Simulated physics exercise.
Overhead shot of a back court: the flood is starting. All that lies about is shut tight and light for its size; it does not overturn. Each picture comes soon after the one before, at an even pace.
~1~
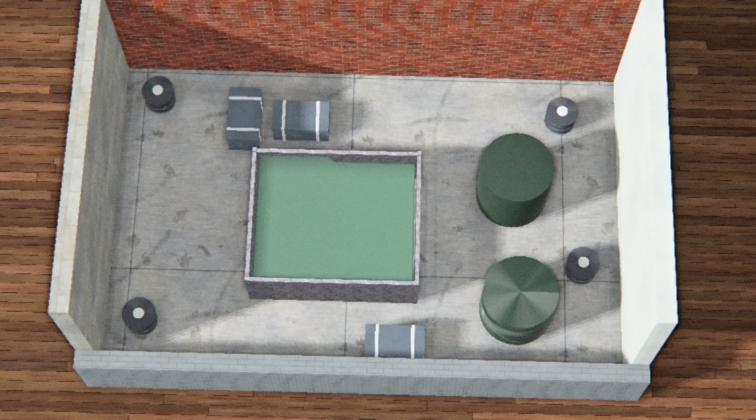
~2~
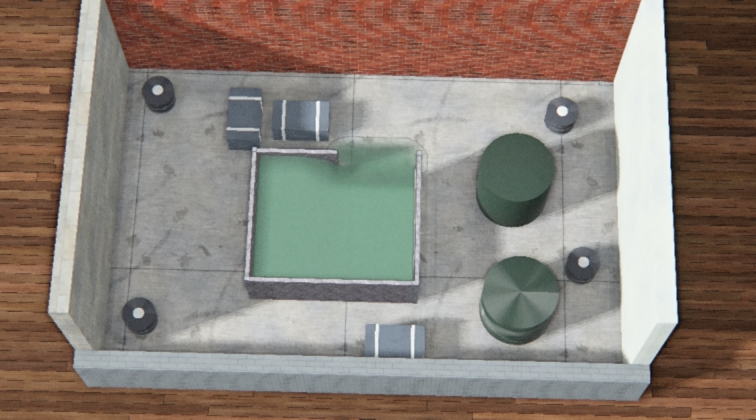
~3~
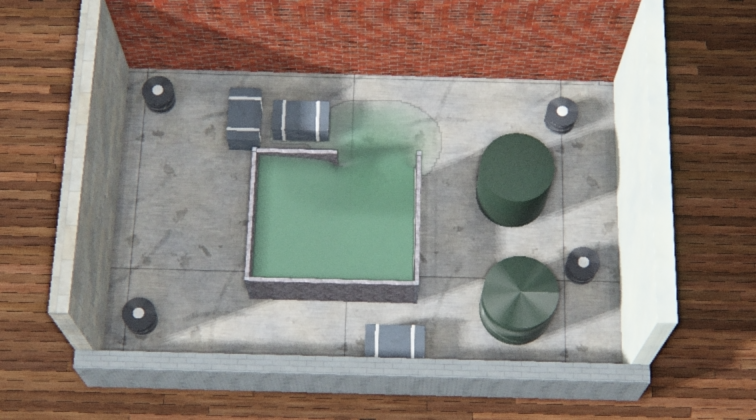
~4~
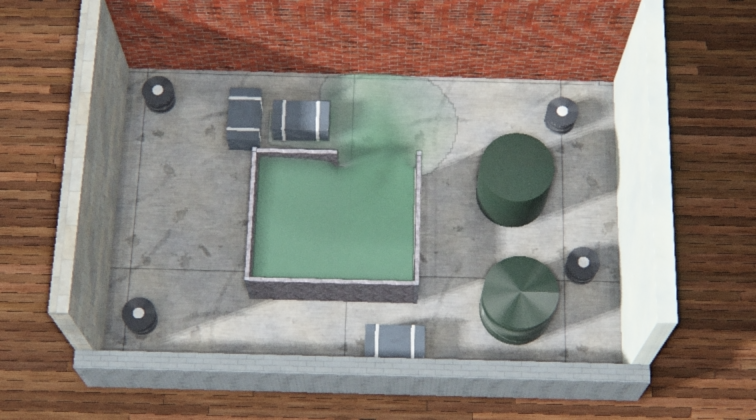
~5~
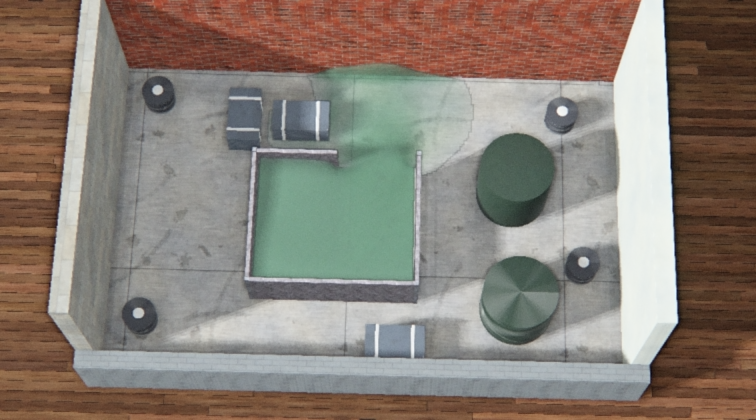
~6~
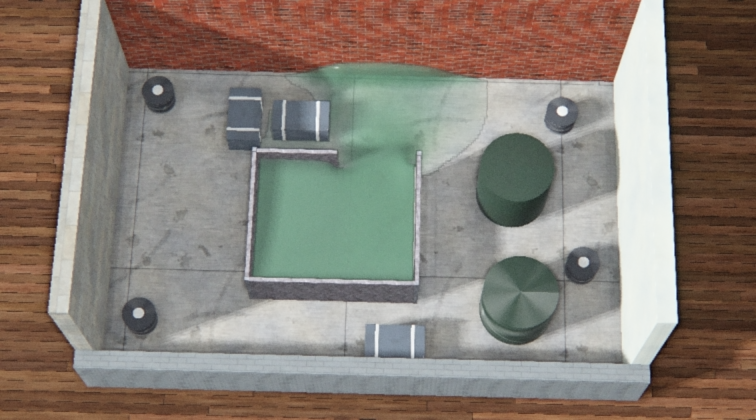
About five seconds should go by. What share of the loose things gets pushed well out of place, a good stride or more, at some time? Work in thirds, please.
It climbs to two thirds.
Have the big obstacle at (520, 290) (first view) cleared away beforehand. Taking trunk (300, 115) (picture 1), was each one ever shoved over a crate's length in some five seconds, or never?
My call: Never so far.
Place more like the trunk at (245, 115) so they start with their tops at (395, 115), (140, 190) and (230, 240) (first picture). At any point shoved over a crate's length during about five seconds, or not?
Here's how it goes: Sent far off, sent far off, and lastly never gets far.
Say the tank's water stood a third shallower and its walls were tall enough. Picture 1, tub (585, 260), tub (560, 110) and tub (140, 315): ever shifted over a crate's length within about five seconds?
The first one: Reaches it. The second: Reaches it. The third: Doesn't reach it.
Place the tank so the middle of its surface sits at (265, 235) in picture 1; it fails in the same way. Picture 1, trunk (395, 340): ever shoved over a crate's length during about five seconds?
For this item: Stayed within that.
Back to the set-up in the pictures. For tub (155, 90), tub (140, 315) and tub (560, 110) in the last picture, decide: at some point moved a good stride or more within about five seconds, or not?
Well, in the order you gave them, the first went the distance, the second went the distance, and the third went the distance.
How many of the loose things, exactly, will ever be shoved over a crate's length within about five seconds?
It comes to 5.
A moment on, 0 of 7 are well off their spots; 0 afloat.
Next, 2 of 7 are well off their spots; 1 afloat.
Later, 4 of 7 are well off their spots; 4 afloat.
In the end, 5 of 7 are well off their spots, and 5 have been at some point; 5 afloat.
